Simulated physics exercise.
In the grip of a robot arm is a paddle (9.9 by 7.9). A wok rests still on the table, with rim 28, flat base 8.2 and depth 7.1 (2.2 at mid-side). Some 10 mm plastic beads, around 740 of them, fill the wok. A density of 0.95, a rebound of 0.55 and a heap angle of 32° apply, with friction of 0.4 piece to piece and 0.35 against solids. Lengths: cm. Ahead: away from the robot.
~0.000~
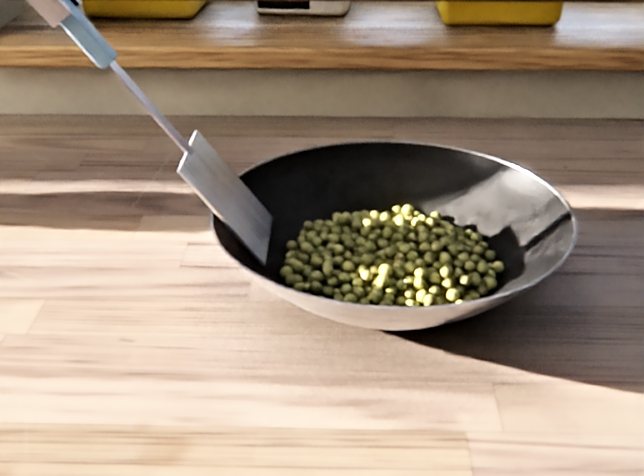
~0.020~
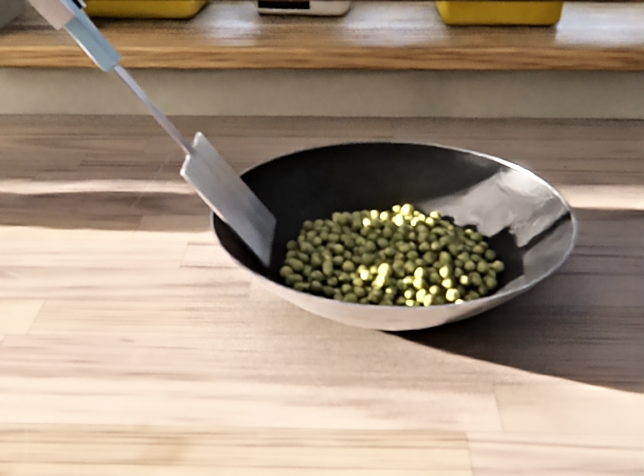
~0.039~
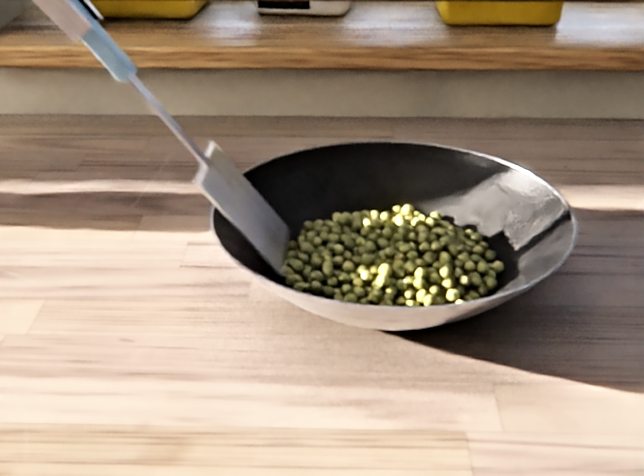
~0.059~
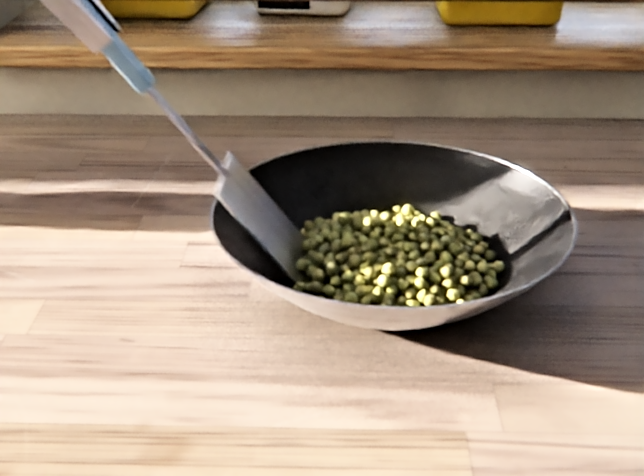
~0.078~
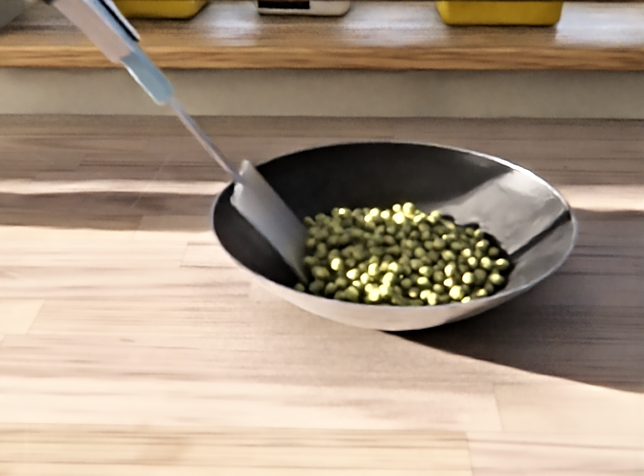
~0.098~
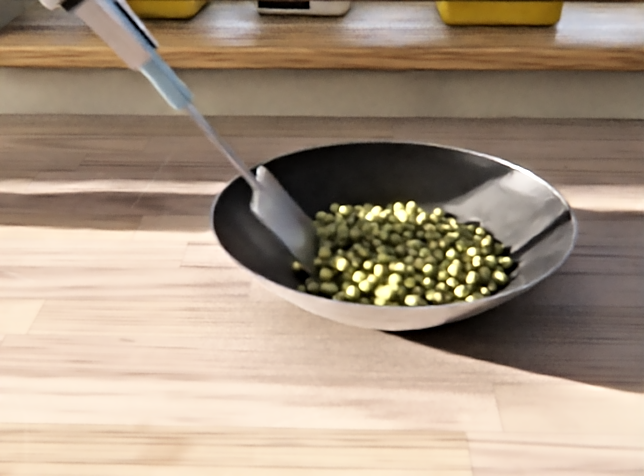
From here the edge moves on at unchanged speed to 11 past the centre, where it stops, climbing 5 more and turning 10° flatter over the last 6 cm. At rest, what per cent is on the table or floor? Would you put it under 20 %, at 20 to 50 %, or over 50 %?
I would say 20 to 50 %.
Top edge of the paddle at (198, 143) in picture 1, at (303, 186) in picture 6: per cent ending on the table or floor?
It works out to about 45 %, more or less.
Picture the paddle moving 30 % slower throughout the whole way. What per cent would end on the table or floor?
In that case, around 25 per cent would end on the table or floor.
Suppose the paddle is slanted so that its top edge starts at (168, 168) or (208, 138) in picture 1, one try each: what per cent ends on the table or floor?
Close to 30 and 30 percent respectively.
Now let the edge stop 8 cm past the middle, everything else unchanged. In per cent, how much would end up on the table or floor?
Then around 15 per cent.
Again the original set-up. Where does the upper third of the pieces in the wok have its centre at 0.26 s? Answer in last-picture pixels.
Near pixel (506, 214).
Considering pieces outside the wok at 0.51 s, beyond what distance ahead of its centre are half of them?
24 cm.
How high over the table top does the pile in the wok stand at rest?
About 6.5 cm above the table.
After 0.18 s, sloping 53°, highest piece 7 above the table; 735 in the wok.
After 0.26 s, sloping 50°, highest piece 9 above the table; 734 in the wok, 1 on the blade or in flight.
After 0.51 s, sloping 43°, highest piece 14 above the table; 515 in the wok, 119 on the table or floor, 101 on the blade or in flight.
After 1.56 s, sloping 43°, highest piece 6 above the table; 515 in the wok, 220 on the table or floor.
In the end, 515 in the wok, 220 on the table or floor. That is 30 % on the table or floor.
